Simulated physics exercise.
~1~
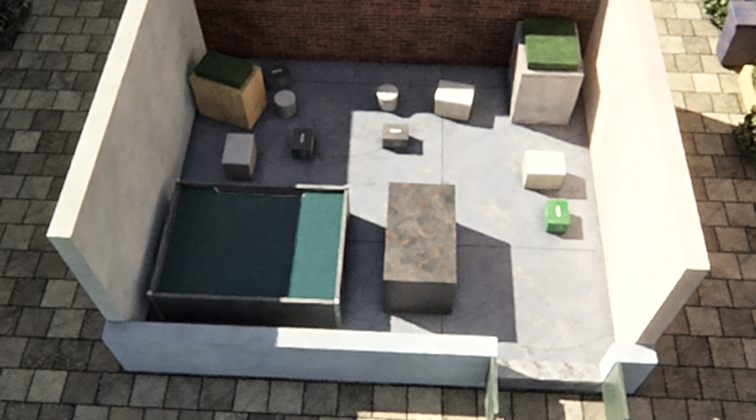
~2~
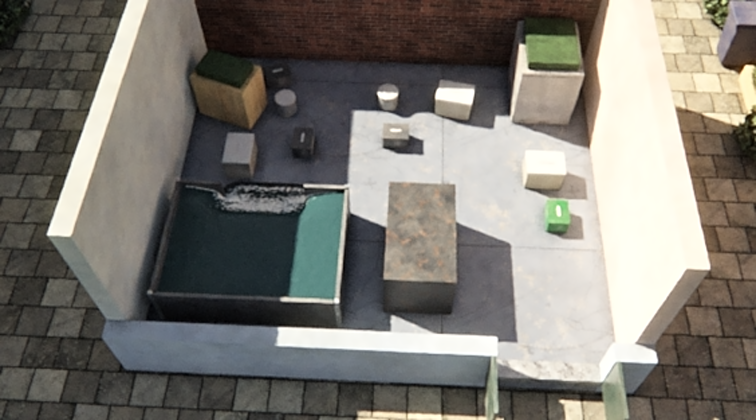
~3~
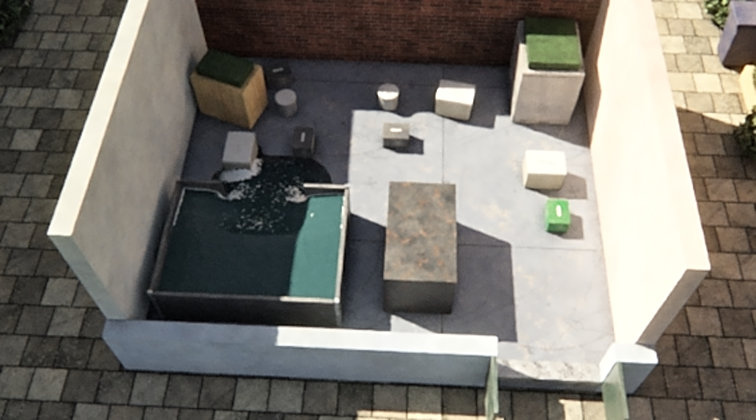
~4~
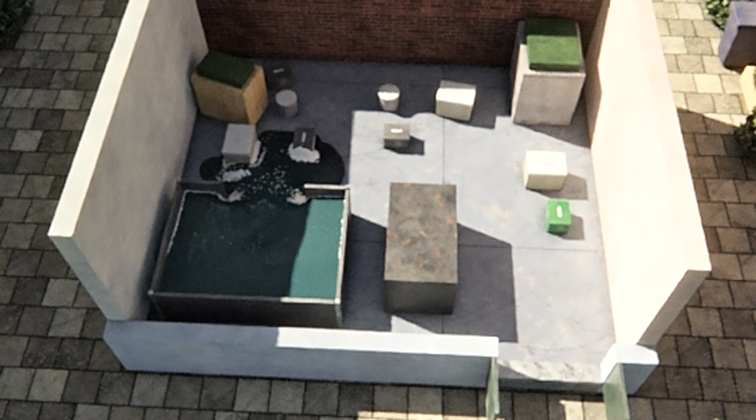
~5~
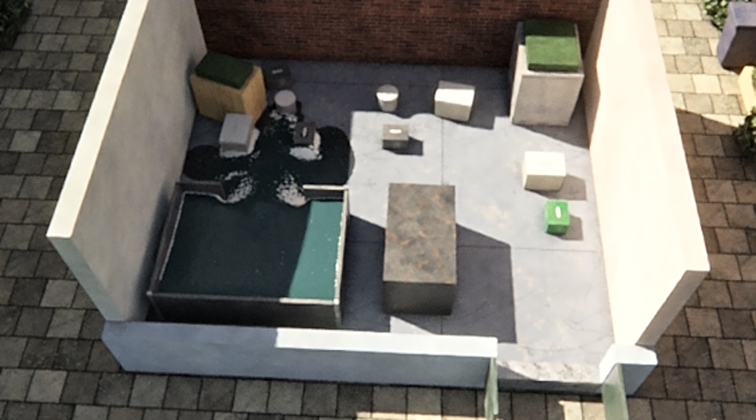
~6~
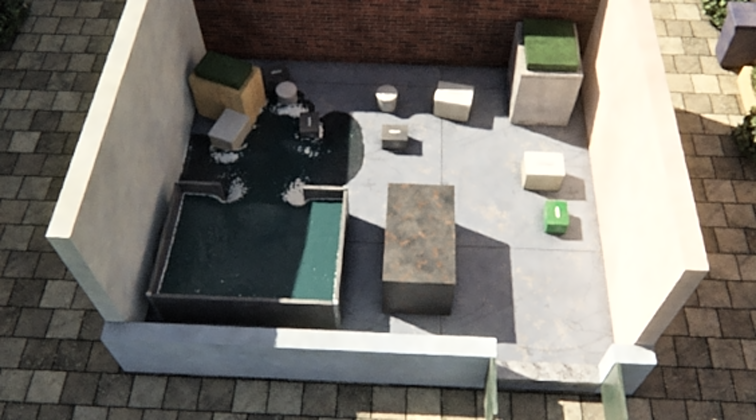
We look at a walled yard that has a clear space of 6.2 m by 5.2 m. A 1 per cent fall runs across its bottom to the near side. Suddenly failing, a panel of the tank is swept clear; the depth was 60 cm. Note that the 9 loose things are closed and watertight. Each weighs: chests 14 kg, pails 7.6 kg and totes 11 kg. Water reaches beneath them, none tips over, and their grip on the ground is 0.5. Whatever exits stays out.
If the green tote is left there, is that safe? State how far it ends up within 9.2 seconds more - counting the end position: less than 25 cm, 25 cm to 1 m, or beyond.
Its move will be long.
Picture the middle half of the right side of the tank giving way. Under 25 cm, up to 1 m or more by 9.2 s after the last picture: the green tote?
Then the green tote stays put.
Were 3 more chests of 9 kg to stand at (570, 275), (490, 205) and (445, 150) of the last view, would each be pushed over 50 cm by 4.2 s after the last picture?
In order: Below it, above it, above it.
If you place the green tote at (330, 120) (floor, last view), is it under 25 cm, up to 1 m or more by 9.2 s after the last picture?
Outcome: It is taken a long way.
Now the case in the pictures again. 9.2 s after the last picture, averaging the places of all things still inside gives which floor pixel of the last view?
(423, 236).
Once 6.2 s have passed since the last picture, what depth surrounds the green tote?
Roughly 7 cm deep.
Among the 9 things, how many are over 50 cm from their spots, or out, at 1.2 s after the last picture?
By that point, 5.
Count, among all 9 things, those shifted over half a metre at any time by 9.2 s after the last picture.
Counting them up, I find 8.
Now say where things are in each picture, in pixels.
In the first picture, the green tote at (558, 212), on the bottom; water covers 3.8 m2; 0 of 9 have shifted.
In the second picture, the green tote at (558, 211) rests on the ground; 4.5 m2 under water; 0 of 9 have shifted.
In the third picture, the green tote at (559, 211), on the bottom; water covers 5.2 m2; 0 of 9 have shifted.
In the fourth picture, the green tote at (559, 212) rests on the ground; 6.1 m2 under water; 1 of 9 have shifted.
In the fifth picture, the green tote at (558, 213) rests on the ground; 7.0 m2 under water; 2 of 9 have shifted.
In the sixth picture, the green tote at (557, 213) rests on the ground; 7.8 m2 under water; 3 of 9 have shifted.
Then, 1.2 s after the last picture the green tote is near (557, 213), 0.0 m from its start, aground; 0 of 9 are out; 3 afloat.
Then, 3.8 s after the last picture the green tote is near (558, 213), 0.0 m from its start, aground; 0 of 9 are out; 3 afloat.
Then, 6.2 s after the last picture the green tote is near (594, 253), 0.8 m from its start, aground; 0 of 9 are out; 3 afloat.
Then, 9.2 s after the last picture the green tote has gone out; 3 of 9 are out; 3 afloat.
